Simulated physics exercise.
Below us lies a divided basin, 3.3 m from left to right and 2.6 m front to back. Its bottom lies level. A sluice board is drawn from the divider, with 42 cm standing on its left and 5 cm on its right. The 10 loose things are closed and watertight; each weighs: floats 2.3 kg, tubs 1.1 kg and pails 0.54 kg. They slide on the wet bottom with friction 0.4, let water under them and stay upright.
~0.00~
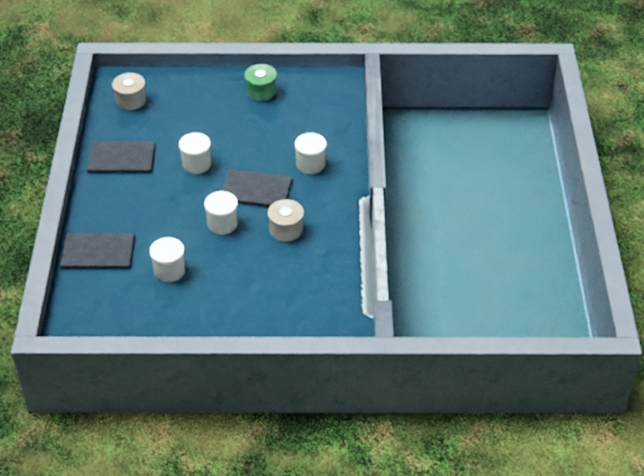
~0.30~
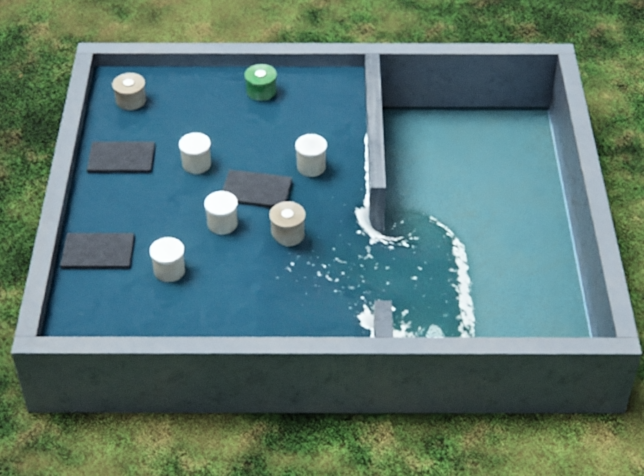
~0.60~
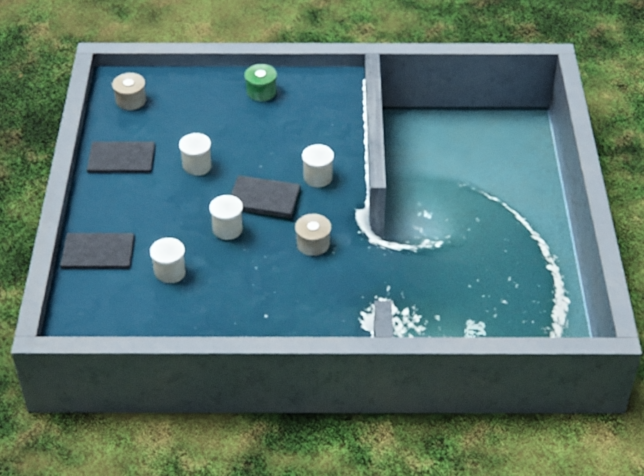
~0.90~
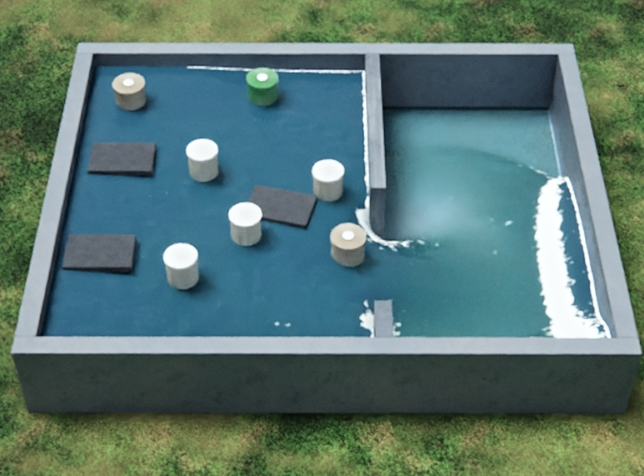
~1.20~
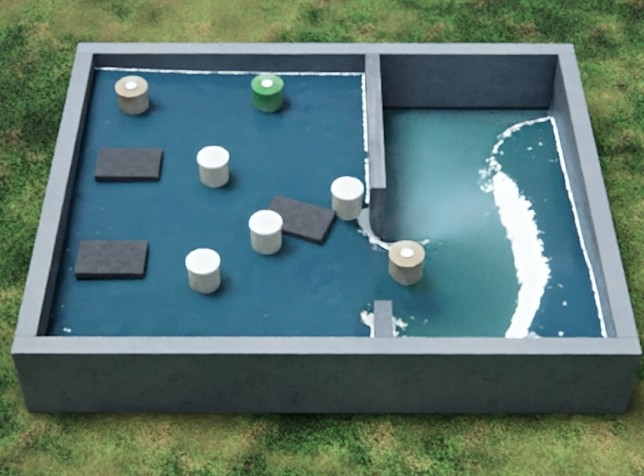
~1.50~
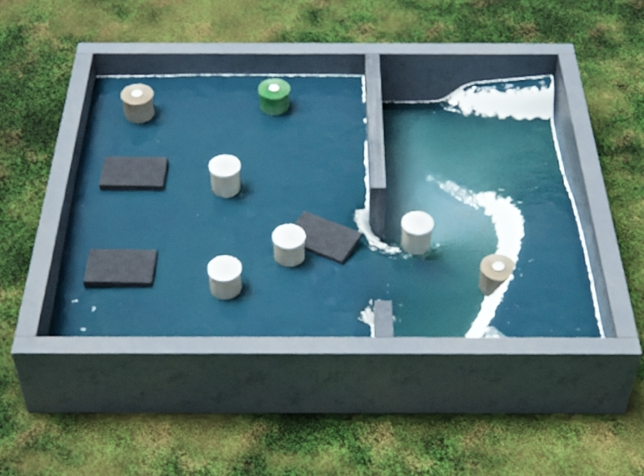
In a divided basin, deep water on the left poured through a gap in the wall and surged across the shallower right side, and floating tubs drifted after it, two passing through.
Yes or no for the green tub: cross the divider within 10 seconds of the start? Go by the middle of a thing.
Green tub falls short.
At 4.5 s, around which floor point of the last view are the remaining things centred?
Near (313, 233).
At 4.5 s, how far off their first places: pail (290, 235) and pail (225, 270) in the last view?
In that order: 200 cm, 60 cm.
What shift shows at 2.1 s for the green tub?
Roughly 20 cm by then.
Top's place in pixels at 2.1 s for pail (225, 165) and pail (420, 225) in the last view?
Around (240, 189) and (511, 150).
After 2.1 s the green tub is near (282, 98), 0.2 m from its start, afloat; 3 of 10 are over the mark; 10 afloat.
After 4.5 s the green tub is near (285, 106), 0.3 m from its start, afloat; 4 of 10 are over the mark; 10 afloat.
After 7.0 s the green tub is near (279, 104), 0.2 m from its start, afloat; 4 of 10 are over the mark; 10 afloat.
After 10.0 s the green tub is near (284, 111), 0.3 m from its start, afloat; 5 of 10 are over the mark; 10 afloat.
